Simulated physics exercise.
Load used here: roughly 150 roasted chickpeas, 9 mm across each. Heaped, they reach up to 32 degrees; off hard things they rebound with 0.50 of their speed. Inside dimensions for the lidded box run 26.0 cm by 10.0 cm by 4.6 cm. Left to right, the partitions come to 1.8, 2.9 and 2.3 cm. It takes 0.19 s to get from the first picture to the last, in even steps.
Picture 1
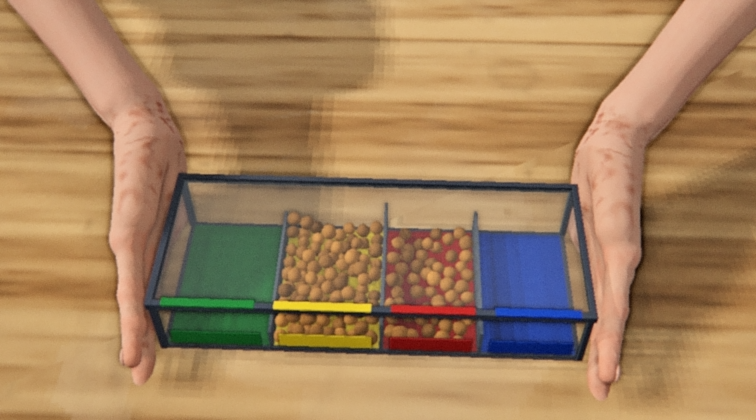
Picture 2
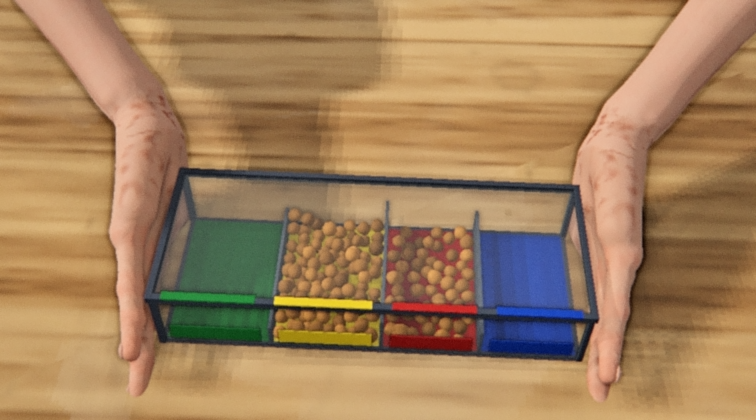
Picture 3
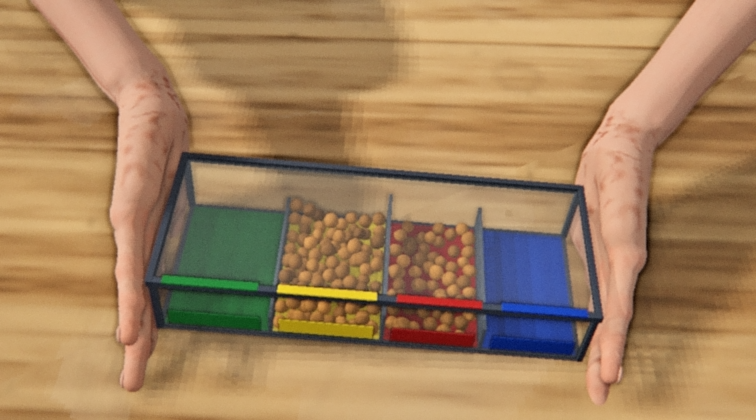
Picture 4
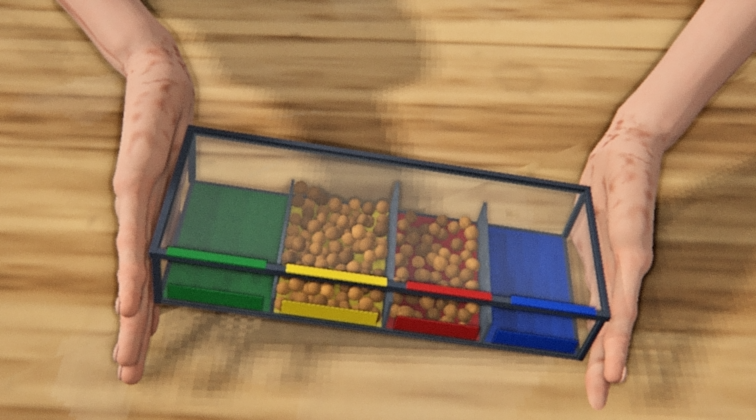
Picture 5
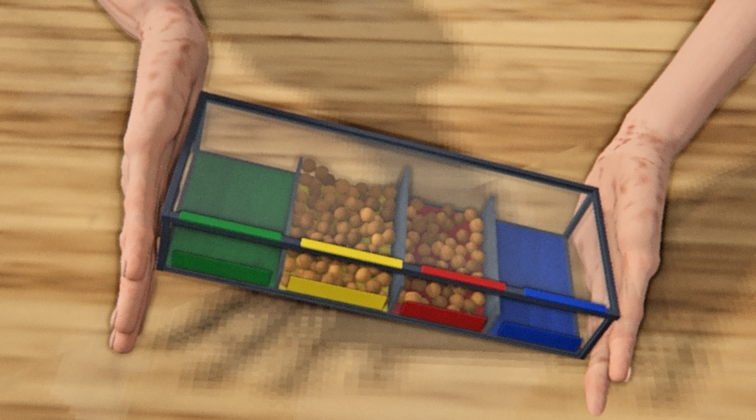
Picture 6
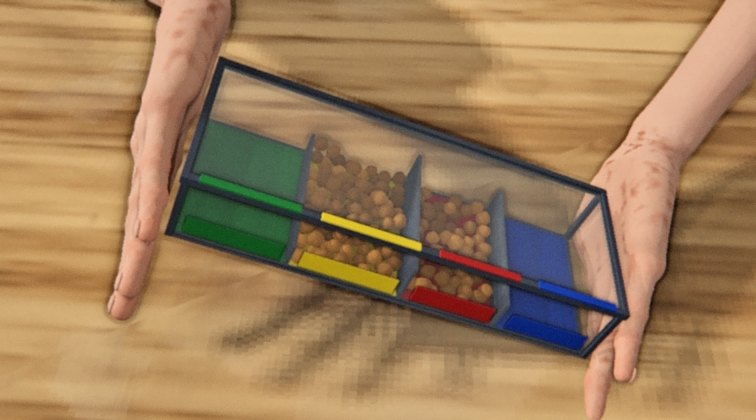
Above a light wooden surface, two hands hold a clear, dark-edged box with green, yellow, red and blue sections, the middle two filled with small round tan pieces. The left hand rises and the box tilts steadily, its green end lifting while the blue end stays low beside the right hand.
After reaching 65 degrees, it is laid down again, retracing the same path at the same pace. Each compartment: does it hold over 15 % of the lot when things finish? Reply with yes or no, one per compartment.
Red compartment yes, blue compartment no, green compartment no, yellow compartment yes.
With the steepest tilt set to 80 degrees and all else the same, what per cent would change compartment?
That works out to close to 40 percent.
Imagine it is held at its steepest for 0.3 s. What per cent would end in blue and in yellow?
Blue 5; yellow 60.
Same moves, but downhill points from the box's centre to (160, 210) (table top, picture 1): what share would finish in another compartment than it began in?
The share would be about 20 percent.
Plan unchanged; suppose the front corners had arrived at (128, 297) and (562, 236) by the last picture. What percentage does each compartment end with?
Per cent at the end: Red 35; blue 0; green 10; yellow 55.
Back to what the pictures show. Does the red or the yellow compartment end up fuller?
That would be the yellow compartment.
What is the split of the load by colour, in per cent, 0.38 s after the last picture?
Red 40, blue 0, green 0, yellow 60.
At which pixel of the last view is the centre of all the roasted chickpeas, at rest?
Once everything settles, the centre is around (376, 276).
Then, 0.38 s after the last picture, tilt 63 degrees; red 40 %, yellow 60 %.
Then, 0.63 s after the last picture, tilt 25 degrees; red 40 %, yellow 60 %.
Then, 0.99 s after the last picture, tilt 0 degrees; red 40 %, blue 5 %, yellow 60 %.
In the end, red 40 %, blue 5 %, green 0 %, yellow 60 %.
